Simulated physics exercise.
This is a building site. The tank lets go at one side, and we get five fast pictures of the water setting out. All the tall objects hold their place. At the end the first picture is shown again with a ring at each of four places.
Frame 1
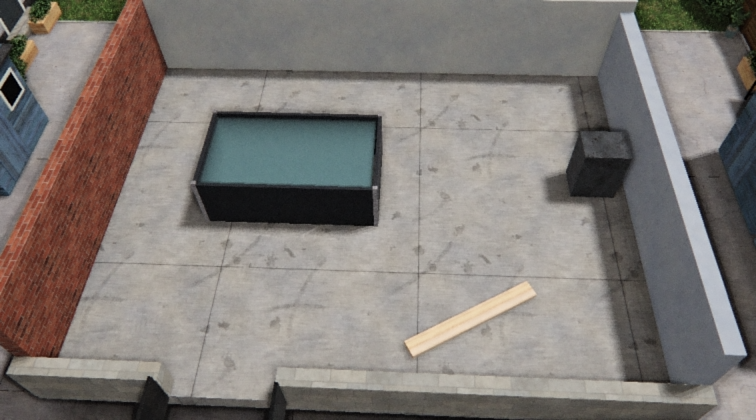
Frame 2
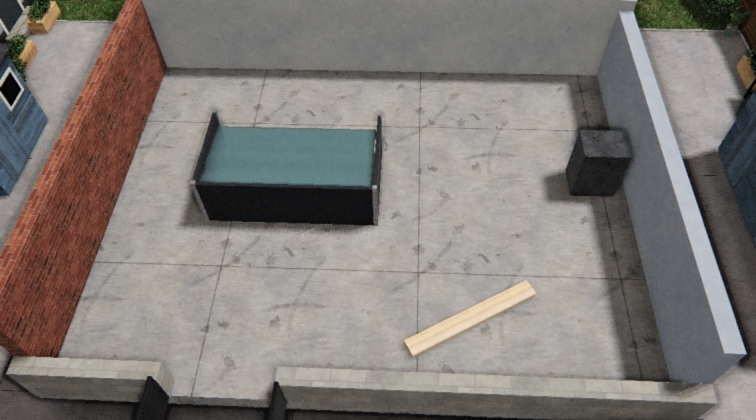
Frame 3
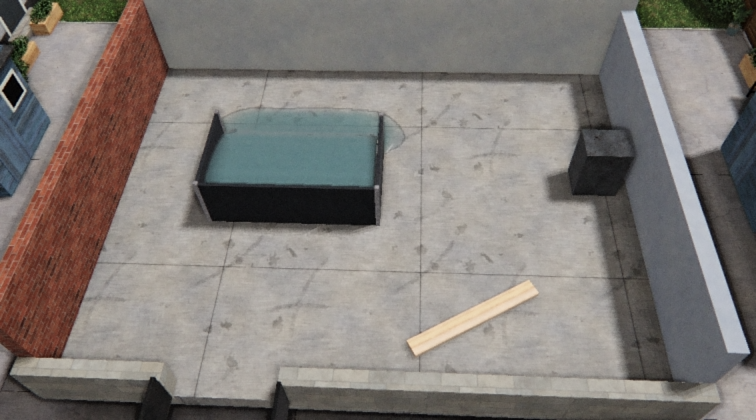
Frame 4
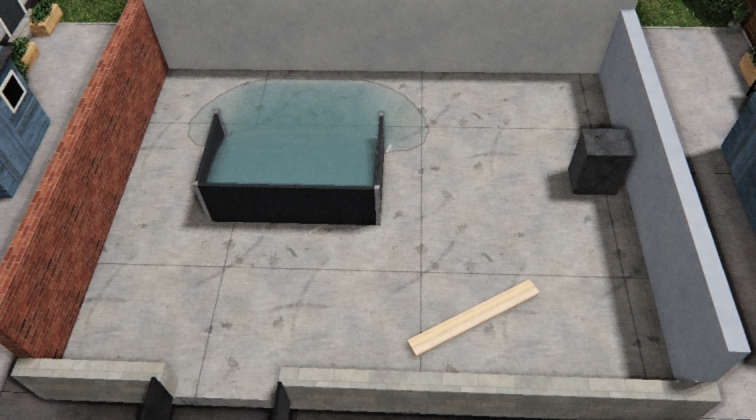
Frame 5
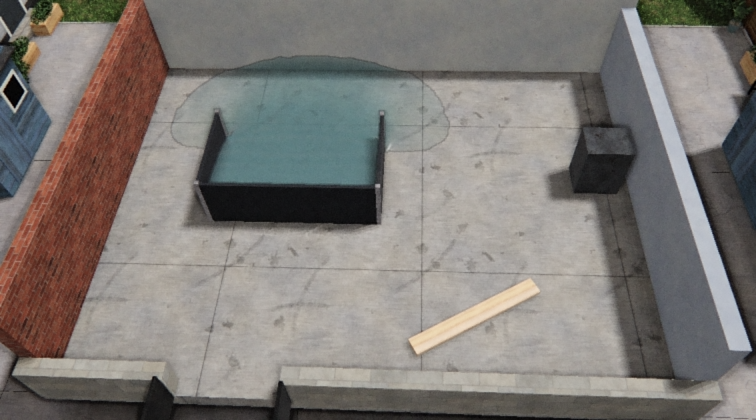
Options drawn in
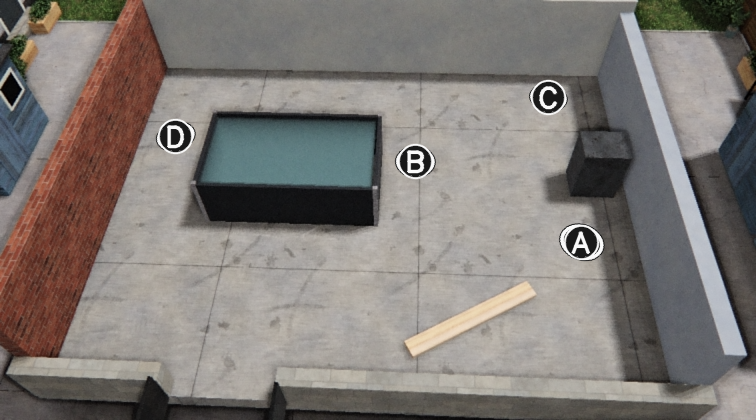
We see a walled concrete yard with a dark block, a wooden plank and a black-sided tank of teal water; the tank's far side opens, and water spreads out across the ground toward the back wall and to both sides.
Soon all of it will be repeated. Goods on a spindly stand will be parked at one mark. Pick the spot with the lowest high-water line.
Best: B.
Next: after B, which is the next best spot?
A.
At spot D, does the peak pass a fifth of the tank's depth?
Yes.
In white, A at (581, 242); B at (415, 161); C at (548, 97); D at (175, 136).
If A is chosen, the water peaks at about 10 % of the depth that stood in the tank.
If B is chosen, the water peaks at about 6 % of the depth that stood in the tank.
If C is chosen, the water peaks at about 22 % of the depth that stood in the tank.
If D is chosen, the water peaks at about 25 % of the depth that stood in the tank.
